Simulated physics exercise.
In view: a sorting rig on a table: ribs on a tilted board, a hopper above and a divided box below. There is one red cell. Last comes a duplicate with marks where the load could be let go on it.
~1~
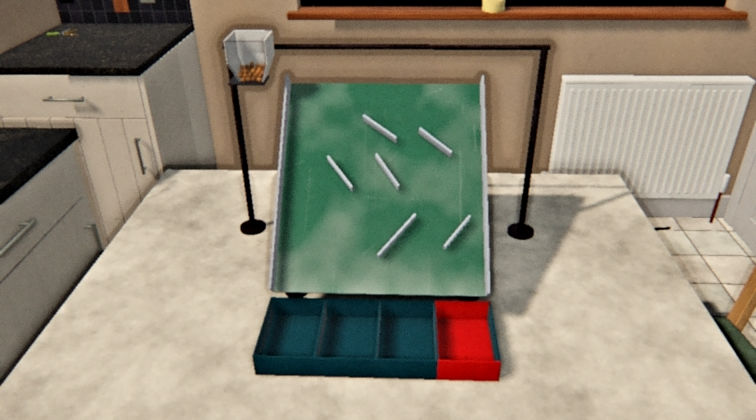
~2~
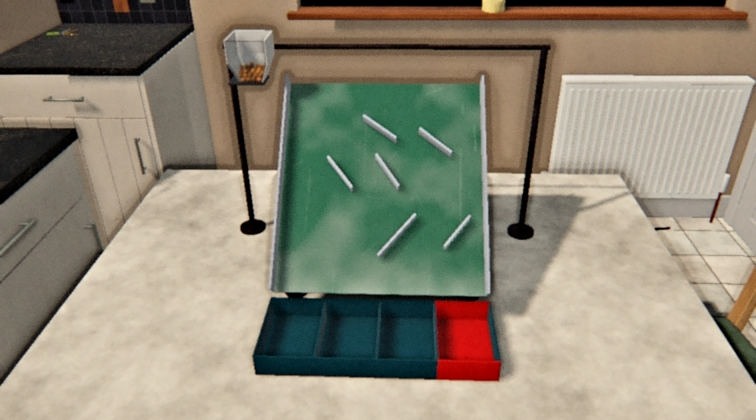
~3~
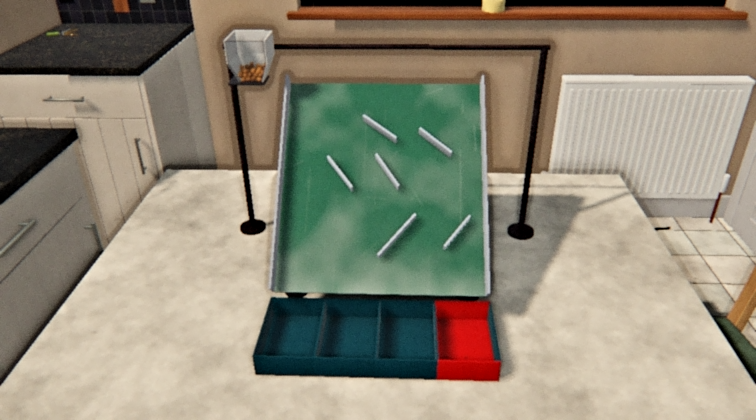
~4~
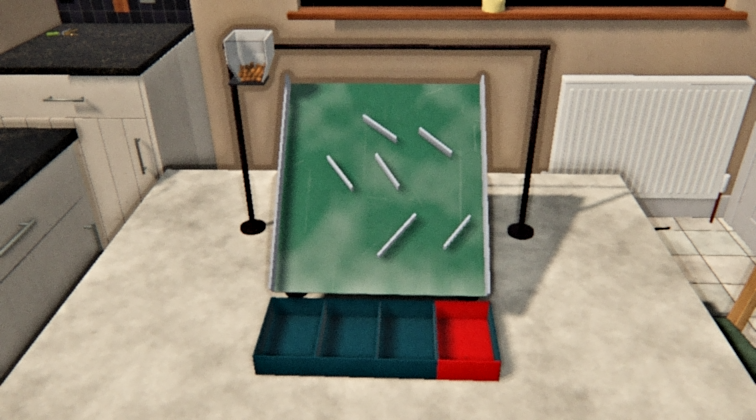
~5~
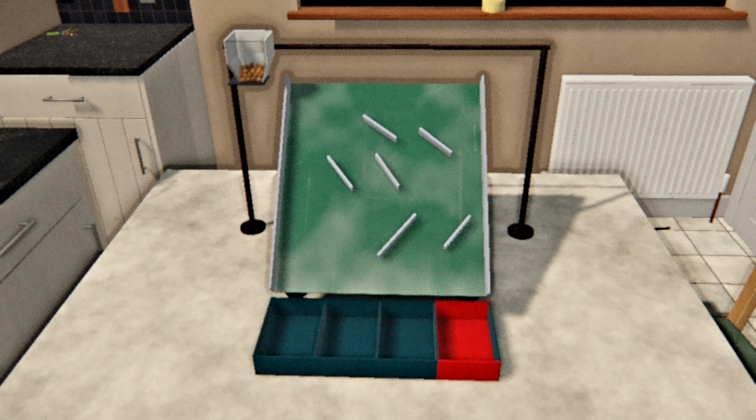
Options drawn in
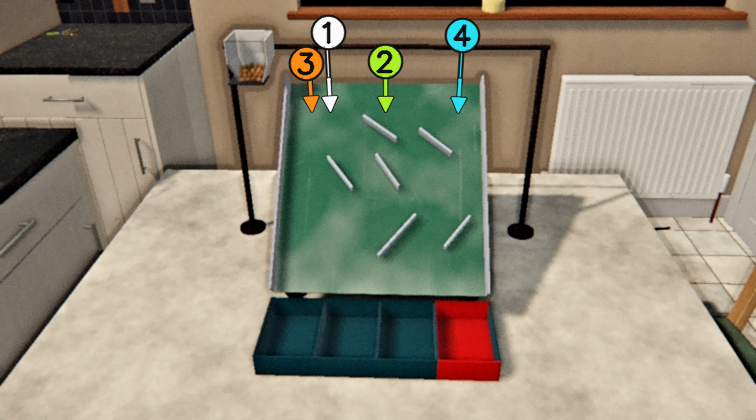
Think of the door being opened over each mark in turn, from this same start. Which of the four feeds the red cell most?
4.
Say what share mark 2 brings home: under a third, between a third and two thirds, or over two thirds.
Under a third.
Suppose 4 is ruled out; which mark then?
Here it is mark 2.
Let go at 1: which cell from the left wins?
The first from the left.
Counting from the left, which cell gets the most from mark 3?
The first.
On the marked copy, mark 1 meets the board at (330, 106); mark 2 meets the board at (385, 106); mark 3 meets the board at (311, 106); mark 4 meets the board at (458, 107).
If 1 is chosen, not one piece in the red cell, every piece in other cells.
If 2 is chosen, about a tenth in the red cell, roughly two thirds in other cells, roughly a quarter held on the board.
If 3 is chosen, not one piece in the red cell, every piece in other cells.
If 4 is chosen, roughly half in the red cell, roughly a third in other cells, about a tenth held on the board.
